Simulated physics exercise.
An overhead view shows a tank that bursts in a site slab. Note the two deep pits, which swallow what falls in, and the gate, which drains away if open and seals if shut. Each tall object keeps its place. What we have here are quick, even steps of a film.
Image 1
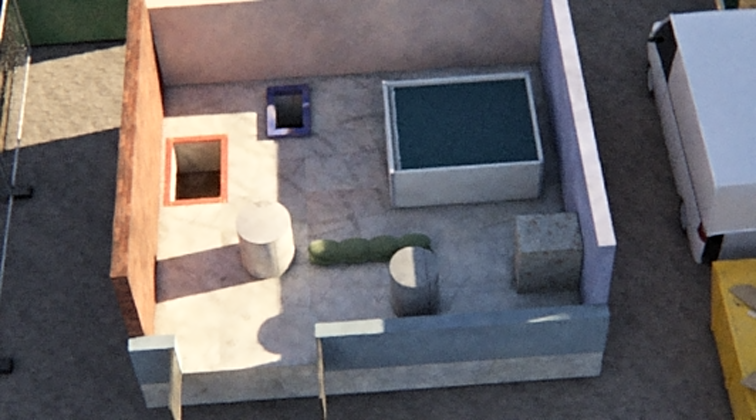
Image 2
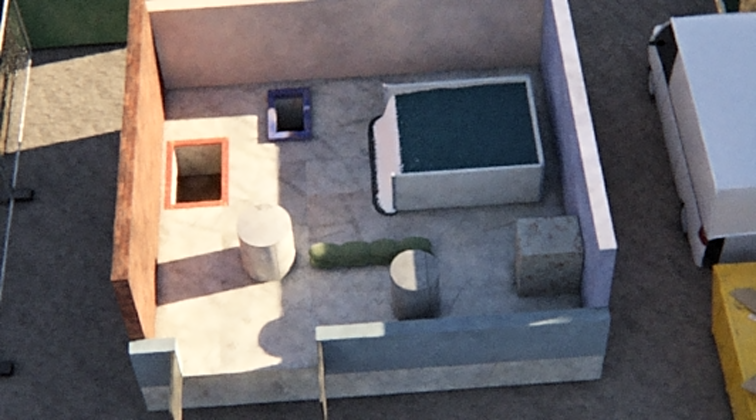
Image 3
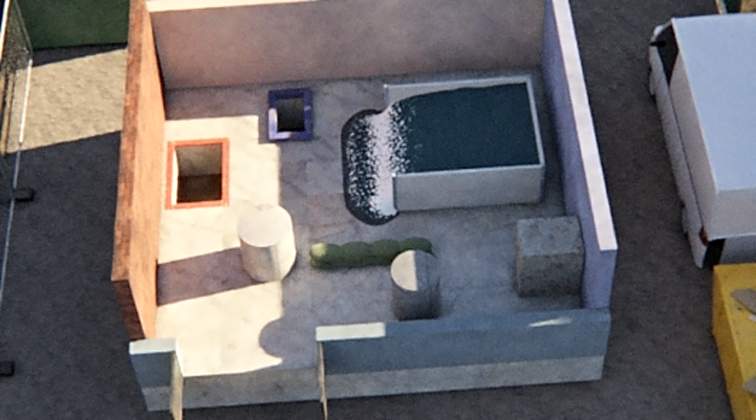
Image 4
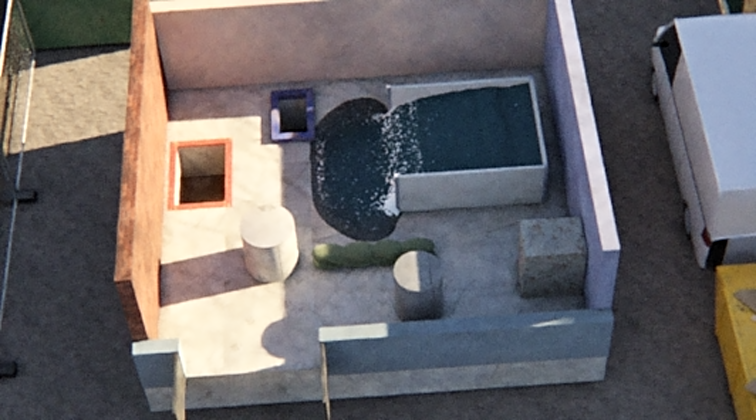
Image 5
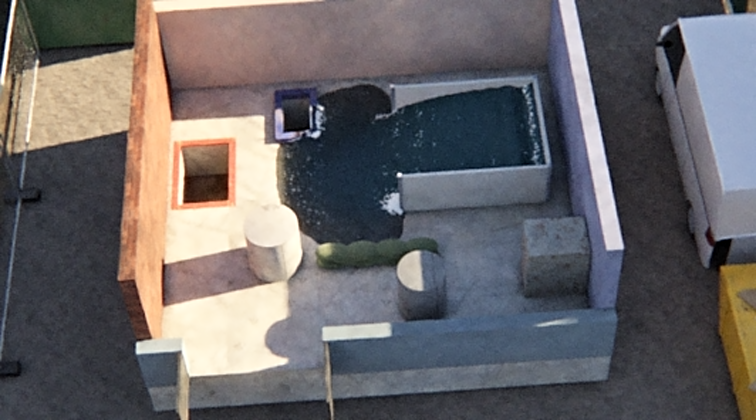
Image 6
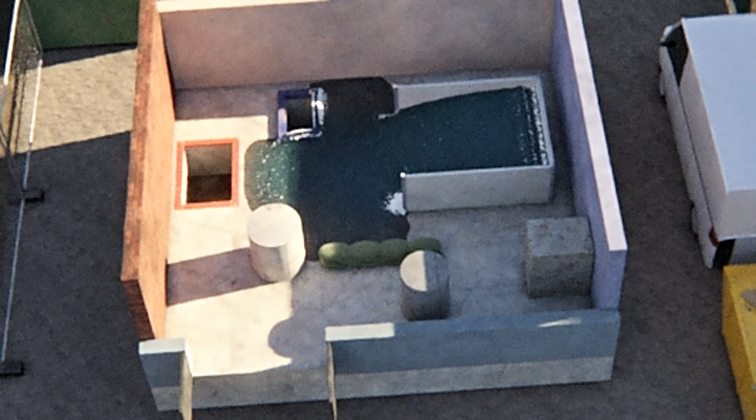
Walled concrete slab seen from above, a white tank's left side giving way and dark water spreading left around a blue-rimmed pit.
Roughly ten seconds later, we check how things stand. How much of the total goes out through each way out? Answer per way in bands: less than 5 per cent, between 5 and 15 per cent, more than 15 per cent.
Going out through each: The gate, between 5 and 15 per cent; the red pit, more than 15 per cent; the blue pit, between 5 and 15 per cent.
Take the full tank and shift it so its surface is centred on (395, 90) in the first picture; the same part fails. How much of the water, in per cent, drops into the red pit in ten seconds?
I'd put the red pit at 40 % of the whole.
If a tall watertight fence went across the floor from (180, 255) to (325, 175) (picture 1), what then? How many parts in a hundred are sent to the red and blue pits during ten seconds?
I'd give red roughly 30 % and blue roughly 14 %.
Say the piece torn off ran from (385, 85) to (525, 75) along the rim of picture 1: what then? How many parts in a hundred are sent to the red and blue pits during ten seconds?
Near enough: Red 15 percent, blue 15 percent.
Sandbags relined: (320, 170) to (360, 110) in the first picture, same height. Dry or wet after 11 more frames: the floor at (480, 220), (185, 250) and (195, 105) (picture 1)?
In turn: Untouched, submerged and untouched.
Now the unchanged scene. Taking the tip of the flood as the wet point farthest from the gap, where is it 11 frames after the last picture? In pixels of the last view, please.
My pick would be pixel (165, 364).
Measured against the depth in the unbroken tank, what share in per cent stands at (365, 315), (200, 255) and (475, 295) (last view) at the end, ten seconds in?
Approx. values, in order: 4 %, 4 %, 2 %.
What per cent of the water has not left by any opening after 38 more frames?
Roughly 42 out of every hundred parts.
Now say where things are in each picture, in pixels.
Still water in the tank at (461, 125), in the first picture.
The front is at (385, 118), out from the gap at (392, 155), in the second picture.
The front is at (361, 115), out from the gap at (393, 156), in the third picture.
The front is at (346, 232), out from the gap at (396, 158), in the fourth picture.
The front is at a hidden place, out from the gap at (399, 158), in the fifth picture.
Water pours out at (403, 158) and has run to (251, 152), in the sixth picture.
A moment on, water covers 35 % of the floor; the gate 0 %, the red pit 5 %, the blue pit 3 %.
Next, water covers 50 % of the floor; the gate 0 %, the red pit 14 %, the blue pit 7 %.
Then, water covers 65 % of the floor; the gate 2 %, the red pit 27 %, the blue pit 10 %.
Later, water covers 80 % of the floor; the gate 8 %, the red pit 40 %, the blue pit 10 %.
In the end, water covers 90 % of the floor; the gate 11 %, the red pit 47 %, the blue pit 10 %.
